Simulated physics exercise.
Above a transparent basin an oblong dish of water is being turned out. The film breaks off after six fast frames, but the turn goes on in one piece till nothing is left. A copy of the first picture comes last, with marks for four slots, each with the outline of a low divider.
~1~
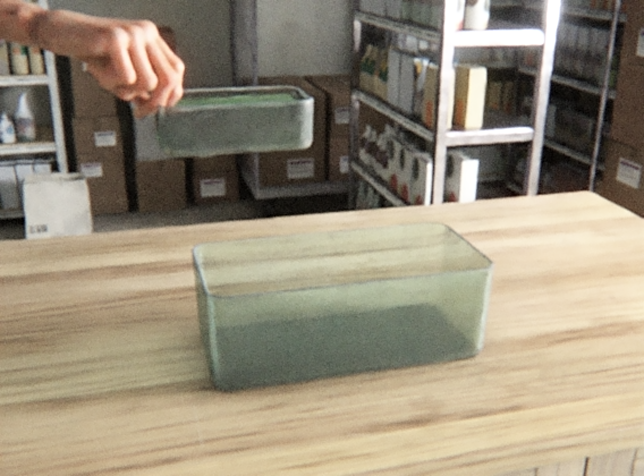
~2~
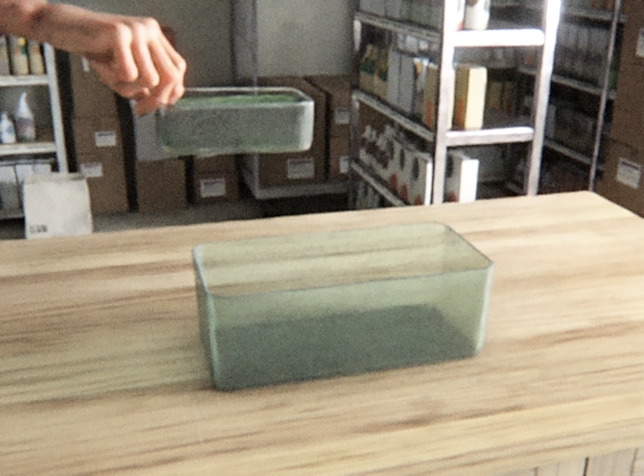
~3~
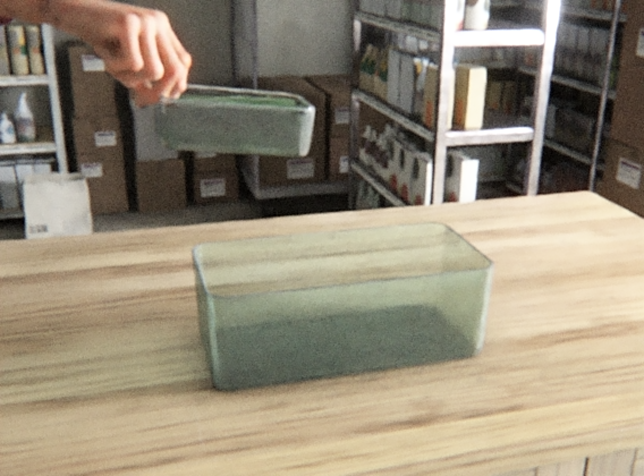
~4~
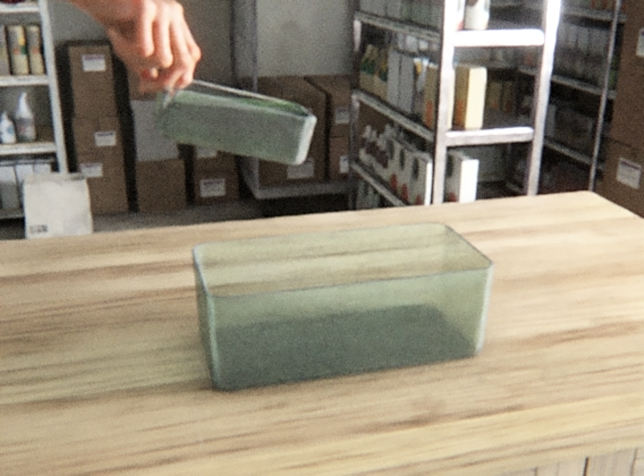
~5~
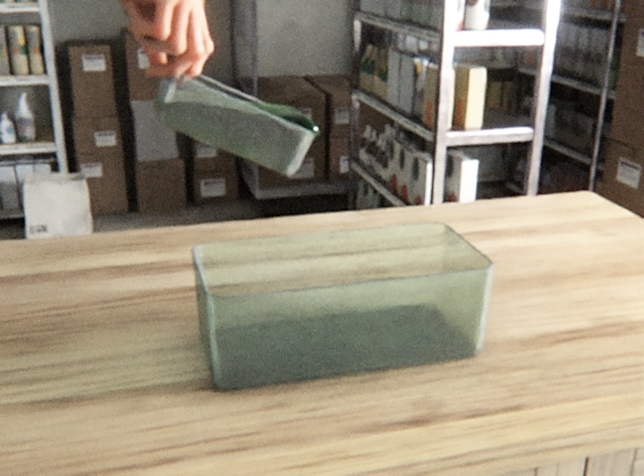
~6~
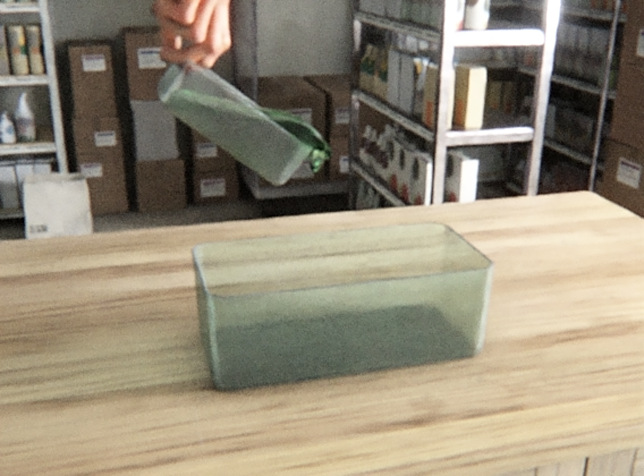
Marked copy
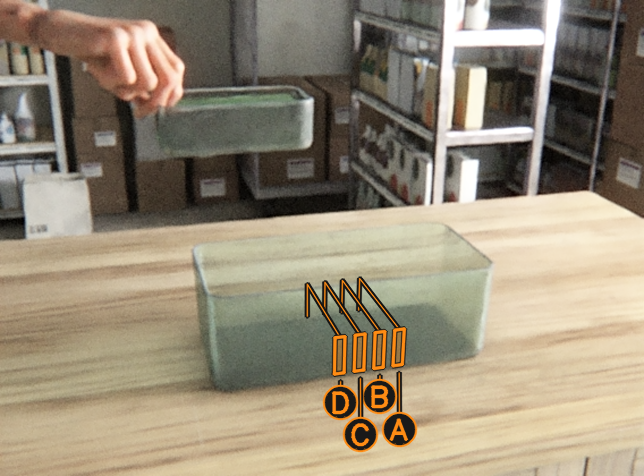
A hand held a small oblong dish of water above a clear, greenish basin on a wooden table, then steadily tipped it down to the right until water slipped over its lip.
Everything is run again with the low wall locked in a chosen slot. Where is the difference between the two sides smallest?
The answer is position B.
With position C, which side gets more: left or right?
The right side.
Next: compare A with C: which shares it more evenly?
It is C.
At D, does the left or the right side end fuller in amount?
The right one.
On the marked copy, A at (399, 372); B at (379, 375); C at (360, 378); D at (340, 381).
Choosing A, about 86 % ends left of the wall and 7 % right of it; 7 % is lost outside.
Choosing B, about 49 % ends left of the wall and 48 % right of it; 3 % is lost outside.
Choosing C, about 24 % ends left of the wall and 73 % right of it.
Choosing D, about 16 % ends left of the wall and 82 % right of it; 3 % is lost outside.
